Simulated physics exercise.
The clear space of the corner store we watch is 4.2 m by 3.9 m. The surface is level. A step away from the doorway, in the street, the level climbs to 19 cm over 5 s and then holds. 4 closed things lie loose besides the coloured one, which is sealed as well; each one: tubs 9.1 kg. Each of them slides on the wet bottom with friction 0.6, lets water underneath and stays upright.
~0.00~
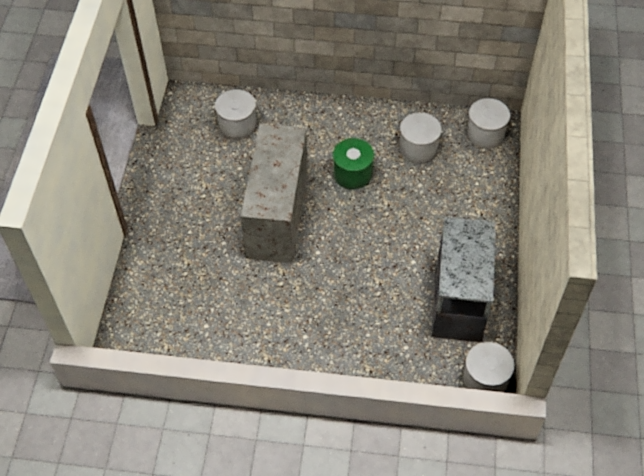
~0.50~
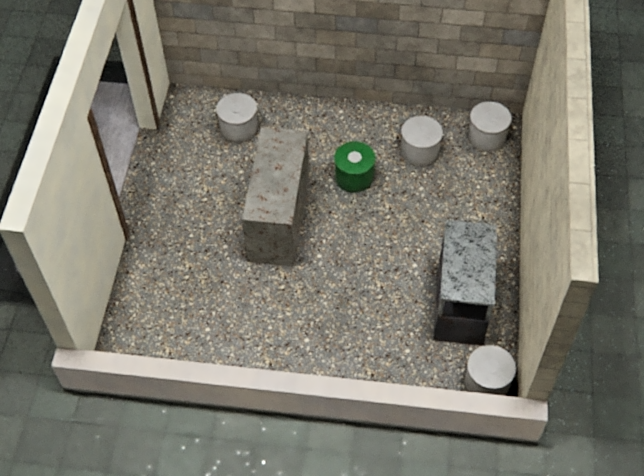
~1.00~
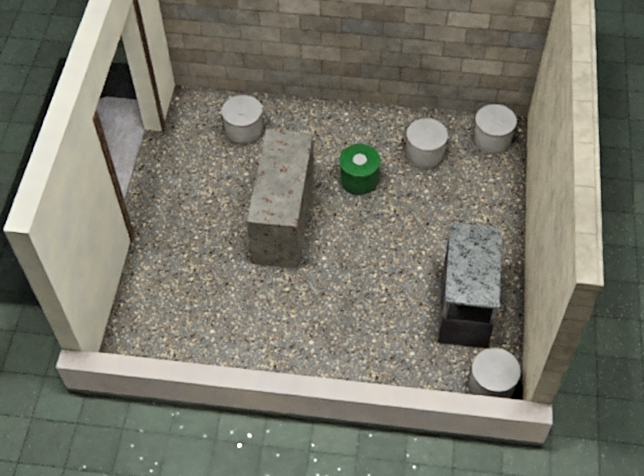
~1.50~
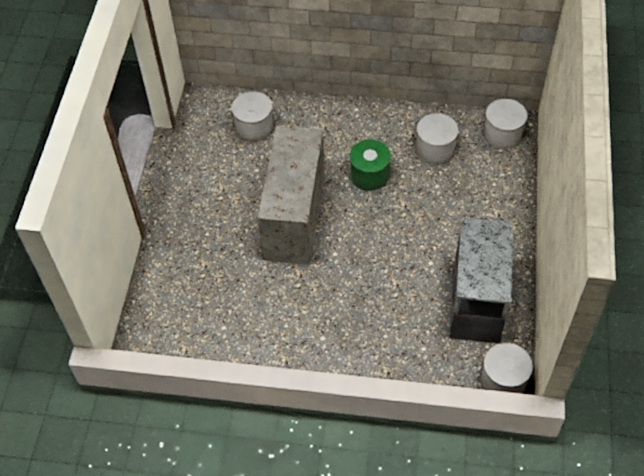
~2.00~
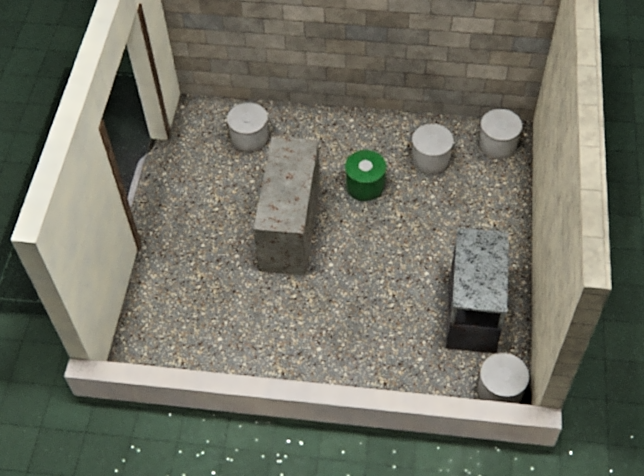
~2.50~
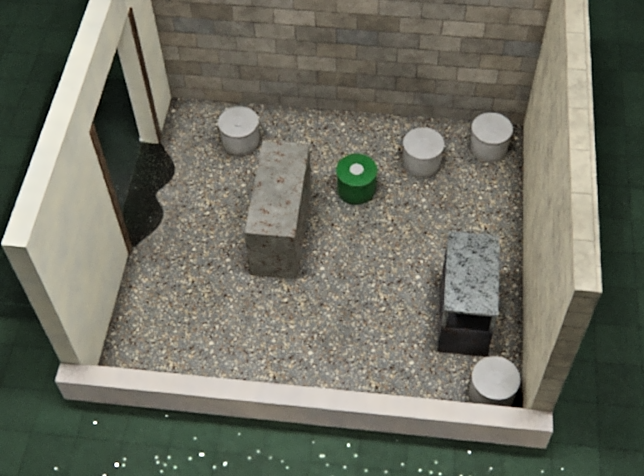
In the video, dark green water covers the gray paving around a small walled room, then a dark patch spreads in through the left doorway onto the speckled floor, while the green tub and four pale ones stay still.
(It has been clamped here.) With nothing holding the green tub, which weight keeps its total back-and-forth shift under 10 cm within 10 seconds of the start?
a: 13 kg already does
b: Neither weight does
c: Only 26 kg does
a.
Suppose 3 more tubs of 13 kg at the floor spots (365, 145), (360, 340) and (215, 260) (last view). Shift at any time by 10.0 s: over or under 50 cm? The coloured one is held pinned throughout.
Listed in turn, they go over the bar, beneath the bar, over the bar.
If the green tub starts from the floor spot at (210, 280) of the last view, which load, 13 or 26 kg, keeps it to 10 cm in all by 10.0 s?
Looking at the loads, only the heavier keeps it.
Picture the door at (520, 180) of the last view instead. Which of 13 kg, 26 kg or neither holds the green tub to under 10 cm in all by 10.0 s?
Note: Only the heavier mass keeps it.
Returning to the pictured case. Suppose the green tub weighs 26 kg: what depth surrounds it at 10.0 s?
Depth: Approx. 3 cm.
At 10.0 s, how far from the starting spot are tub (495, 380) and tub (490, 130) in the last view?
In turn: 10 cm, 150 cm.
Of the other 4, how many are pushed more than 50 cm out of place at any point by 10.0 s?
It works out to 3.
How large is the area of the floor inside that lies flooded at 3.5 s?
Wet area: Approx. 1.5 m2.
After 3.5 s the green tub would be 0 cm from its start with 13 kg and 0 cm from its start with 26 kg; 0 cm of water round it then.
After 4.5 s the green tub would be 0 cm from its start with 13 kg and 0 cm from its start with 26 kg; 0 cm of water round it then.
After 7.0 s the green tub would be 0 cm from its start with 13 kg and 0 cm from its start with 26 kg; 2 cm of water round it then.
After 10.0 s the green tub would be 0 cm from its start with 13 kg and 0 cm from its start with 26 kg; 3 cm of water round it then.
